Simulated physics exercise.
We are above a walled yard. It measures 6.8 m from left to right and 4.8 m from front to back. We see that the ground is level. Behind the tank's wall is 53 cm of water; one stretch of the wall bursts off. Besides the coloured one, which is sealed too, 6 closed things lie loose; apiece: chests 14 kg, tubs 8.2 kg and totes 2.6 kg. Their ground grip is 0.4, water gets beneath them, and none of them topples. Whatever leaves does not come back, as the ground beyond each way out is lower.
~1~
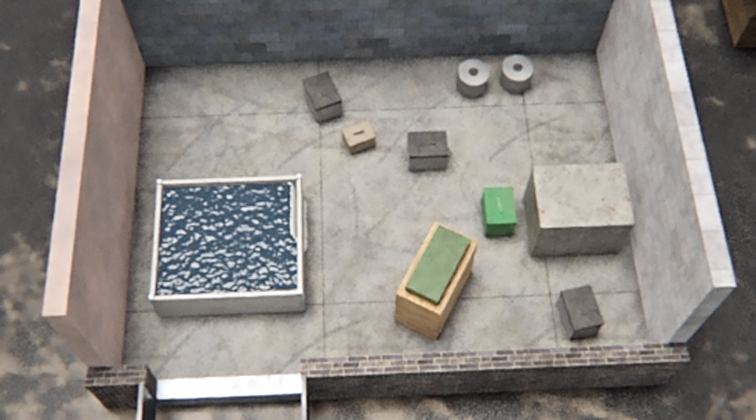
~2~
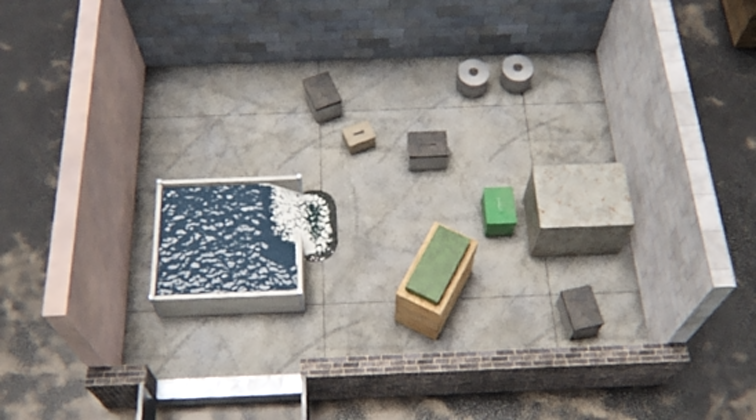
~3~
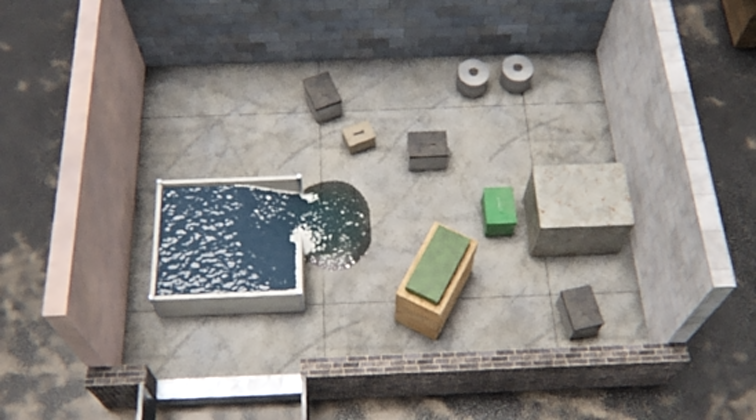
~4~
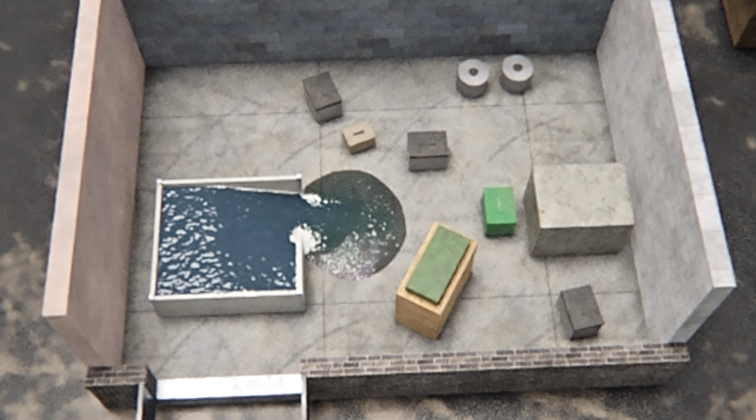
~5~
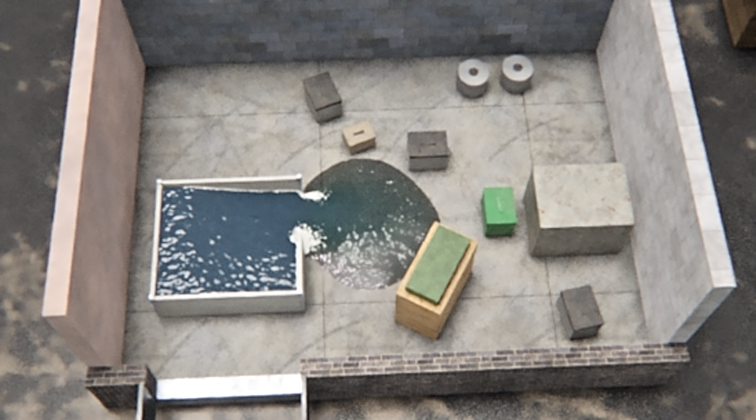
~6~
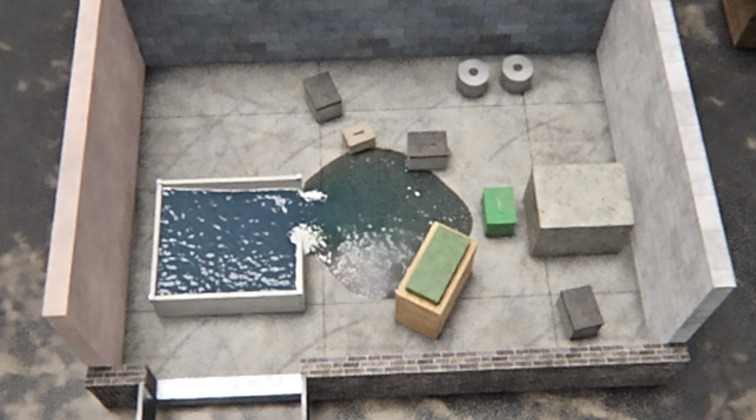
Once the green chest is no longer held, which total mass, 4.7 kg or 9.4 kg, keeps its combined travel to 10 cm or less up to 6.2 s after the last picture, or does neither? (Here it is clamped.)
The heavier one is not sufficient either.
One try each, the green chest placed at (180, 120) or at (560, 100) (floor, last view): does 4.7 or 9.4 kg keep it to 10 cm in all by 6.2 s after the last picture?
At the first place the small mass does it, and at the second nothing works.
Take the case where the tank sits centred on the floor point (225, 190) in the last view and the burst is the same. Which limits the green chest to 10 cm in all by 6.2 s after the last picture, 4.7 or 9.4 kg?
In that case, simply put, both options fail.
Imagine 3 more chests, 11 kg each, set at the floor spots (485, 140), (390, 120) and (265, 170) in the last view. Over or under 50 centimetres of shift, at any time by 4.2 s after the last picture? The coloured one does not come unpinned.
Results, in sequence: Exceeded / exceeded / not exceeded.
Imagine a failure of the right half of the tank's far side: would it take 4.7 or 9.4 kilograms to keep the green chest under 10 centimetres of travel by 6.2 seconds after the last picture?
So the heavier choice alone.
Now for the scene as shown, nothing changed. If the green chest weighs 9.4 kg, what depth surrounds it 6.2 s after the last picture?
Something like 9 centimetres.
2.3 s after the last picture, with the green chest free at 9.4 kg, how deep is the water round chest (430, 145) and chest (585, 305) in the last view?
About 7 and 3 cm.
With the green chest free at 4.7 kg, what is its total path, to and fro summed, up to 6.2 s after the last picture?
It would cover some 50 cm all told.
Then, 0.6 s after the last picture the green chest would be 20 cm from its start with 4.7 kg and 20 cm from its start with 9.4 kg; 5 cm of water round it then.
Then, 2.3 s after the last picture the green chest would be 20 cm from its start with 4.7 kg and 20 cm from its start with 9.4 kg; 11 cm of water round it then.
Then, 4.2 s after the last picture the green chest would be 20 cm from its start with 4.7 kg and 20 cm from its start with 9.4 kg; 9 cm of water round it then.
Then, 6.2 s after the last picture the green chest would be 39 cm from its start with 4.7 kg and 29 cm from its start with 9.4 kg; 9 cm of water round it then.
